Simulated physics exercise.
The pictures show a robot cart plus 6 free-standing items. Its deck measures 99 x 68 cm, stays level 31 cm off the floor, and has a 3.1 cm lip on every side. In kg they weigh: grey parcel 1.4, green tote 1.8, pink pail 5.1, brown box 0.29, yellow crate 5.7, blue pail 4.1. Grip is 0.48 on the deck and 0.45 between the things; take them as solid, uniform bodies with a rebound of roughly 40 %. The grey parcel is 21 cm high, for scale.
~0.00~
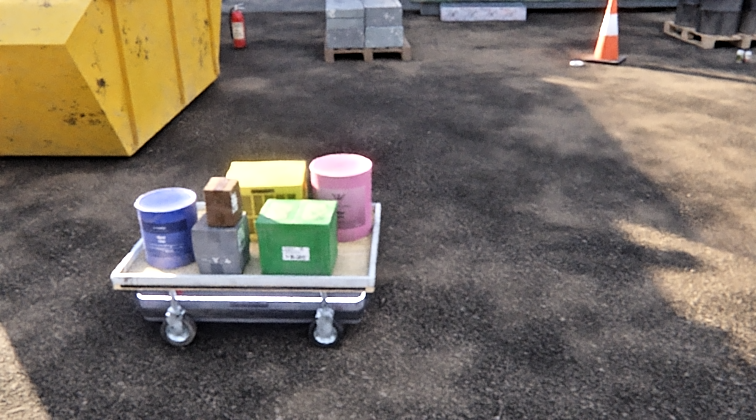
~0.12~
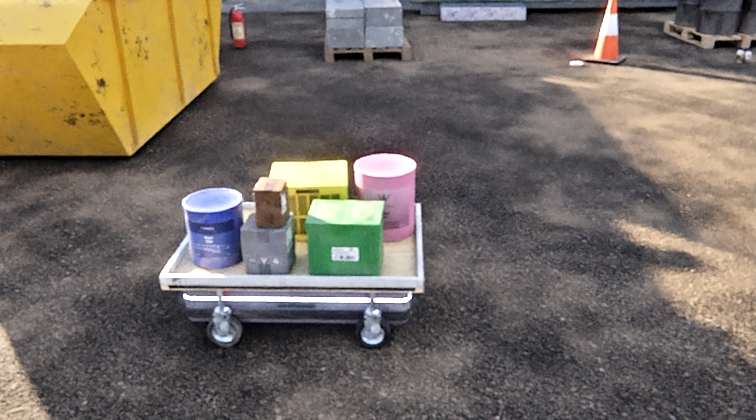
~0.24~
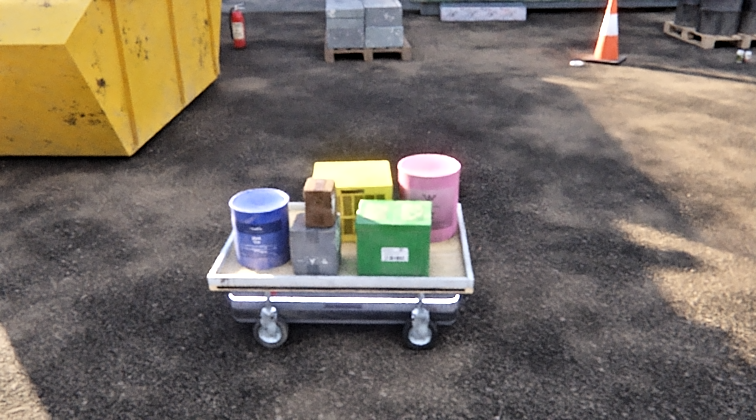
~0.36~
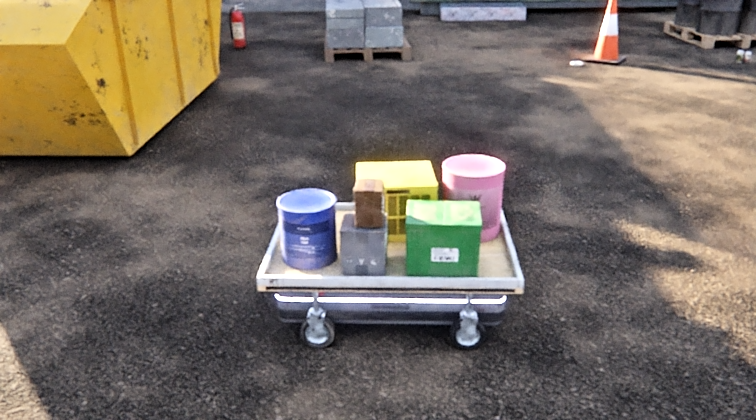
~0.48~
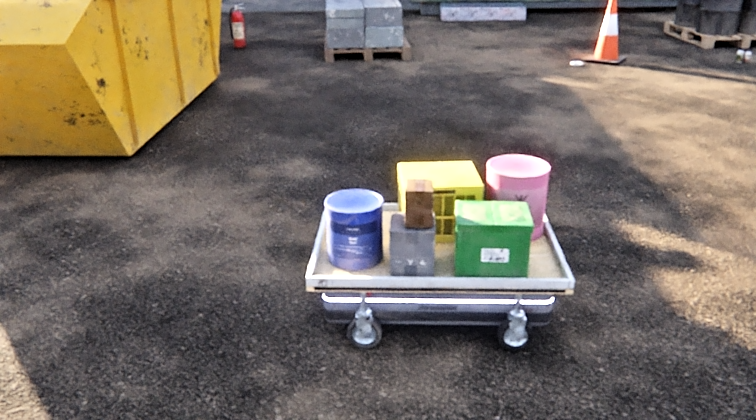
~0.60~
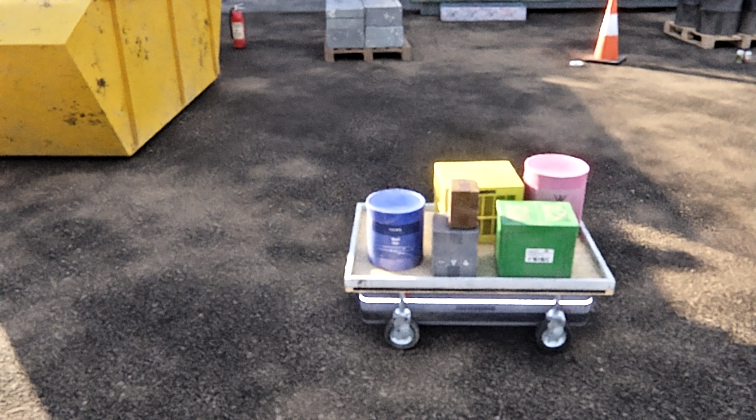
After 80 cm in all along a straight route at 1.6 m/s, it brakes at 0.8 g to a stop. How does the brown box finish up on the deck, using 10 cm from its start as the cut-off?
The brown box ends up past the cut-off.
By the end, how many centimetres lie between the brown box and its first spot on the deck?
Start to finish, roughly 20 cm.
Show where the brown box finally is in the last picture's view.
Somewhere around (523, 207).
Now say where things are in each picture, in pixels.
In the first frame, 0 cm covered; brown box (224, 202); grey parcel (222, 243).
In the second frame, 19 cm covered; pink pail (385, 198); yellow crate (310, 201).
In the third frame, 38 cm covered; blue pail (262, 229); grey parcel (317, 244).
In the fourth frame, 58 cm covered; green tote (443, 240); pink pail (472, 199).
In the fifth frame, 77 cm covered; yellow crate (438, 201); blue pail (355, 230).
In the sixth frame, 92 cm covered; brown box (463, 203) shifted 2 cm; grey parcel (454, 245) shifted 2 cm.
Around 0.70 s, 96 cm covered; brown box shifted 8 cm near (489, 203); green tote shifted 7 cm; blue pail shifted 6 cm.
Around 0.80 s, 96 cm covered, stopped; brown box shifted 14 cm near (505, 203); green tote shifted 11 cm; blue pail shifted 11 cm.
Around 1.20 s, 96 cm covered, stopped; brown box at 49° to upright near (523, 206); green tote shifted 11 cm; blue pail shifted 11 cm.
Finally (2.5 s), not toppled but over 10 cm from the start, grey parcel, green tote, brown box and blue pail; the other 2 still in place (within 10 cm). Final places as that camera would see them, brown box near (523, 207).
